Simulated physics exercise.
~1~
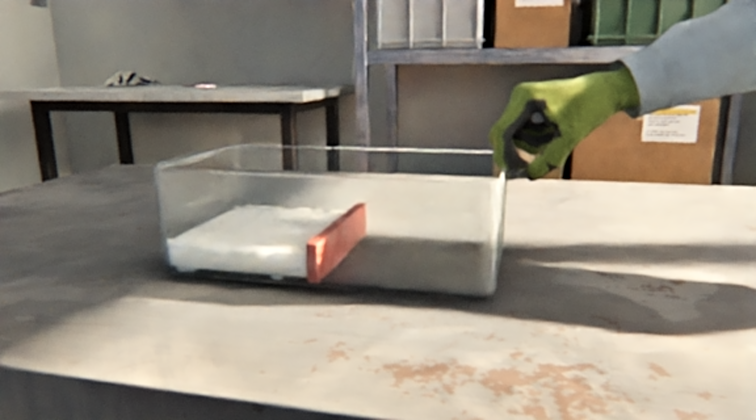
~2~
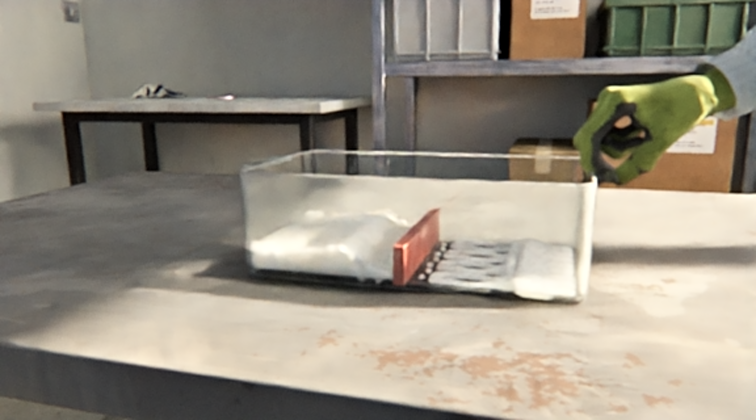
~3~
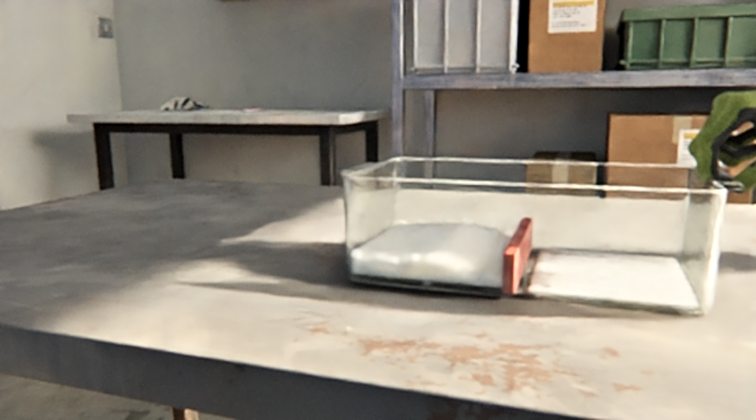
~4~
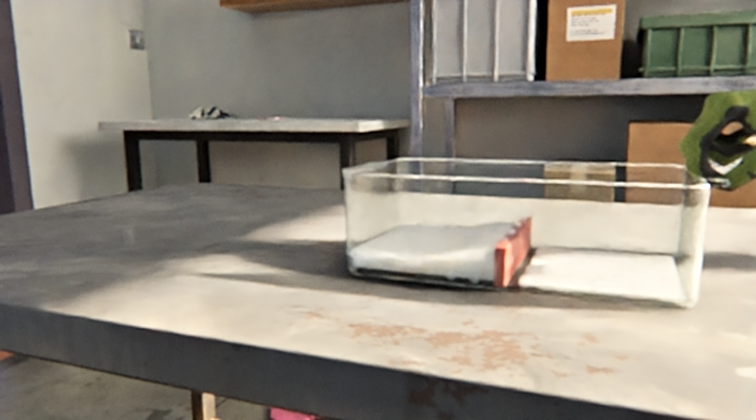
A clear, oblong glass tub slides to the right across a worn grey table, pulled by a green-gloved hand at its right end, seen from slightly above the table's edge in a workroom with a smaller table and shelves of boxes and bins behind. A low red wall divides the tub, with white milk on the left and the right side empty at first. As the tub moves, milk gets past the wall and spreads over the right-hand floor. The tub stops, the view drifting slightly, with most milk still left of the wall, a shallow white layer on the right and none spilled on the table.
